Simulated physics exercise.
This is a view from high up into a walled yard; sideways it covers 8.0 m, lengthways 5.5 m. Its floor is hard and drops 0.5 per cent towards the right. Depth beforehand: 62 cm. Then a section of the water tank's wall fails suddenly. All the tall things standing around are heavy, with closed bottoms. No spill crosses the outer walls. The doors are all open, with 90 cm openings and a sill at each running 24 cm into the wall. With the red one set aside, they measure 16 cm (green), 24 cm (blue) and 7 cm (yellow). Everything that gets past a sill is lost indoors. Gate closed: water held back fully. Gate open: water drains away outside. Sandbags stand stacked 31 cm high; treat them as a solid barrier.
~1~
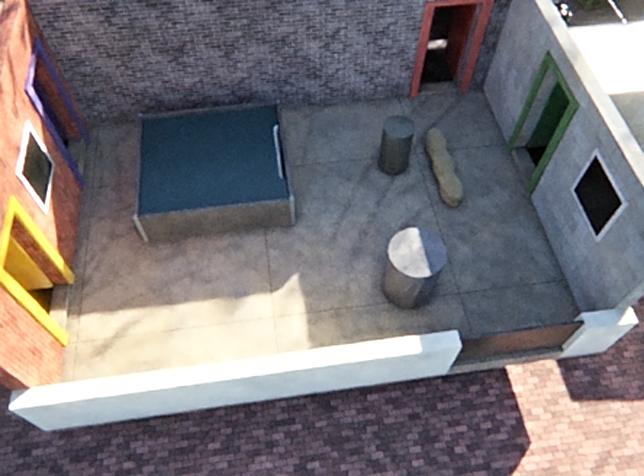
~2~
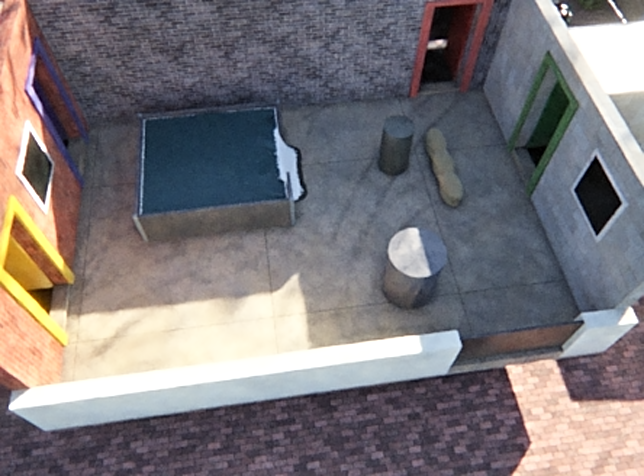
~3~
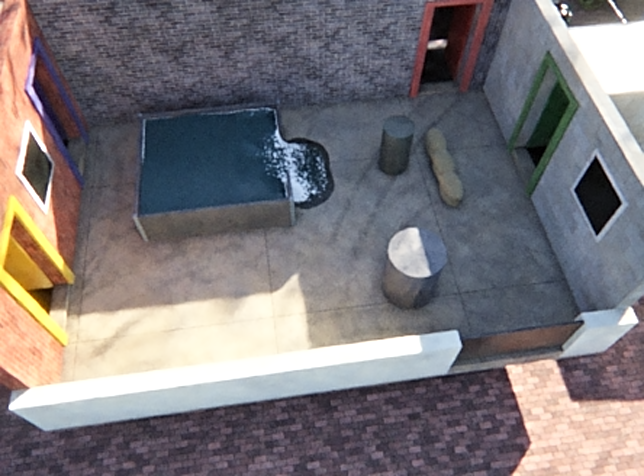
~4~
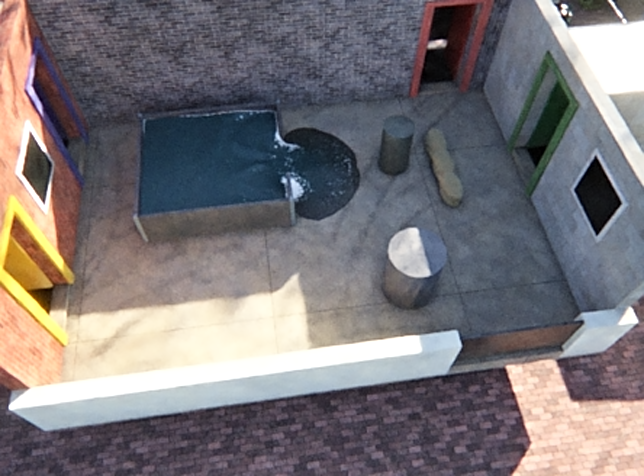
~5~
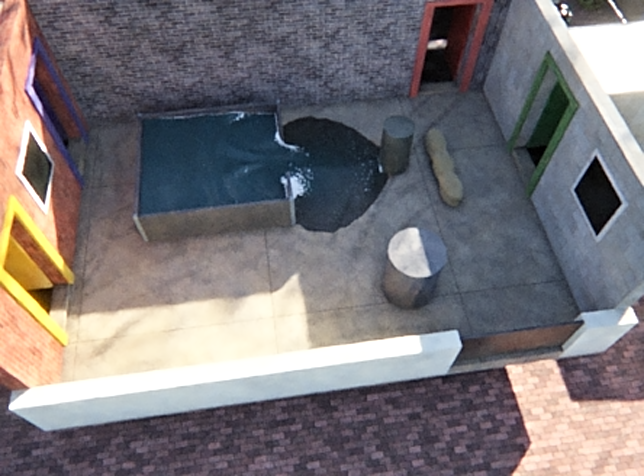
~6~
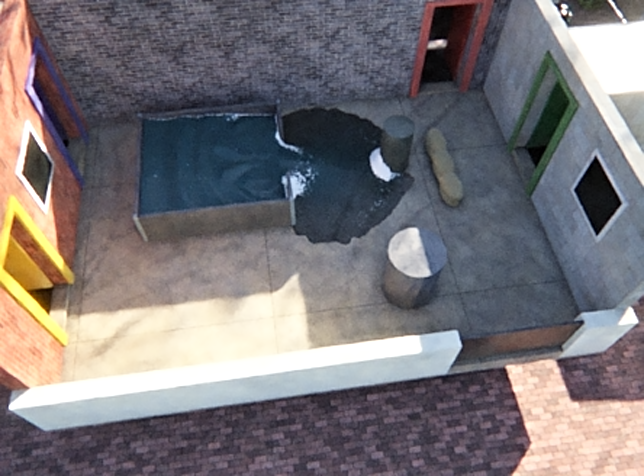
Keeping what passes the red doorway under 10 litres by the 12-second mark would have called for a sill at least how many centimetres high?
It would have called for about 21 cm.
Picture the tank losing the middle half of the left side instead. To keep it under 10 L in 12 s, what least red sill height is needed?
Then something near 9.0 cm.
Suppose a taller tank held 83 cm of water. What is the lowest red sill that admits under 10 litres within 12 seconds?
Required height: Approx. 31 cm.
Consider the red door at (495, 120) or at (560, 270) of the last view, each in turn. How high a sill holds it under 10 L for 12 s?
Around 30 and 19 cm respectively.
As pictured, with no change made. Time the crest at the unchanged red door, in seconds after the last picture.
At roughly 2.8 s.
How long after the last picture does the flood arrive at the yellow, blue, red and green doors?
Times: Yellow 7.0 s, blue 9.0 s, red 0.8 s, green 2.2 s.
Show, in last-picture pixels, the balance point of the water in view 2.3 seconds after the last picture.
The water is centred near (311, 180).
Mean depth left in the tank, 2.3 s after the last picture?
I'd put it near 33 cm.
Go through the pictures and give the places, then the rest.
The first picture shows the water tank at (213, 158) is whole and still, 62 cm deep; the red door at (447, 53) is dry.
In the second picture, the gap is at (284, 167), the front 0.2 m out at (301, 195); the back of the water tank holds 62 cm.
In the third picture, the gap is at (284, 167), the front 0.8 m out at (330, 184); the back of the water tank holds 62 cm.
In the fourth picture, water pours out at (284, 167) and has run 1.3 m, to (355, 179); about 8 cm deep outside, 62 cm at the back.
In the fifth picture, the gap is at (284, 167), the front 1.8 m out at (384, 176); the back of the water tank holds 62 cm.
In the sixth picture, the gap is at (284, 166), the front 2.3 m out at a hidden place; the back of the water tank holds 61 cm; the red door at (447, 53), 3.8 m from the gap, is still 1.7 m from the nearest water.
Then, 0.7 s after the last picture water covers 25 % of the floor, deepest (38 cm) near (291, 173); it has not reached the red door.
Then, 2.3 s after the last picture water covers 45 % of the floor, deepest (37 cm) near (487, 104); 14 cm at the red door, 37 litres in over its 7 cm sill.
Then, 11.3 s after the last picture water covers 95 % of the floor, deepest (12 cm) near (516, 172); 12 cm at the red door, 240 litres in over its 7 cm sill.
At the red door as built, the water peaked near 21 cm, 2.7 s after the last picture.
With a sill of 18 cm, 23 litres would have come in within the 12 s; with 25 cm, 4 litres. So under 10 litres takes about 21 cm.
